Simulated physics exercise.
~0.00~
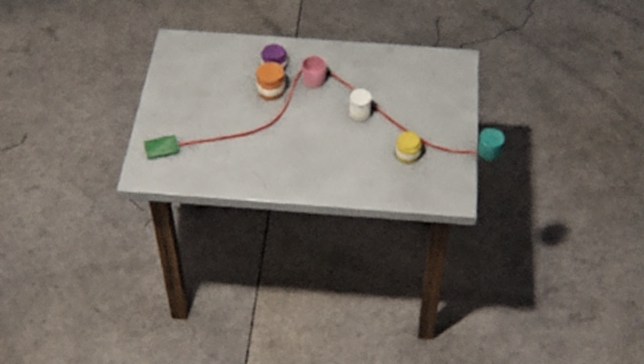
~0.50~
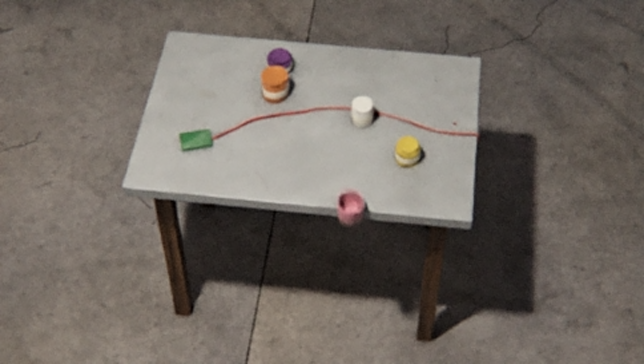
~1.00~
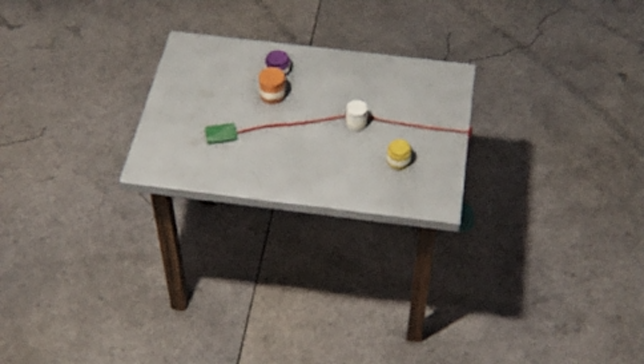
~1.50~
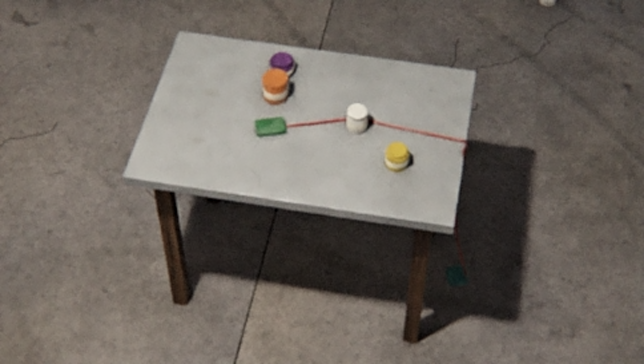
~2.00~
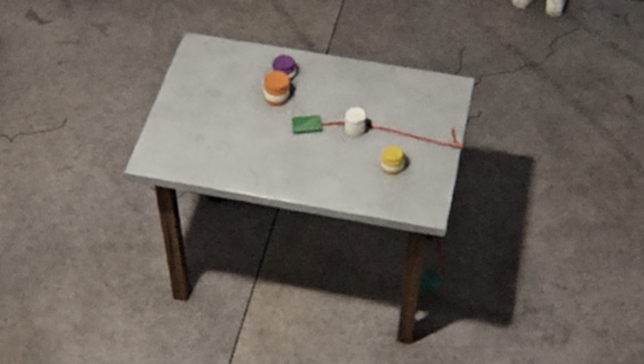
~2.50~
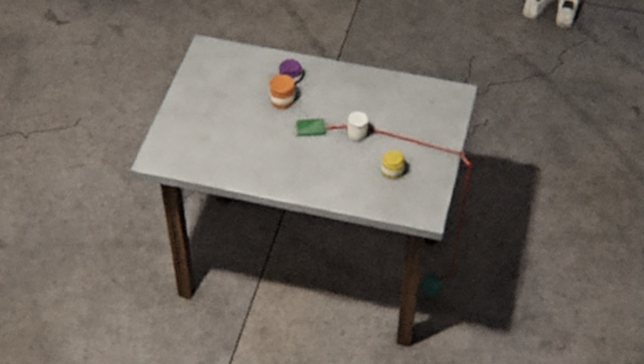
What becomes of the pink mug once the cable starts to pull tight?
It ends up going over the front edge of the table and is no longer on the top.
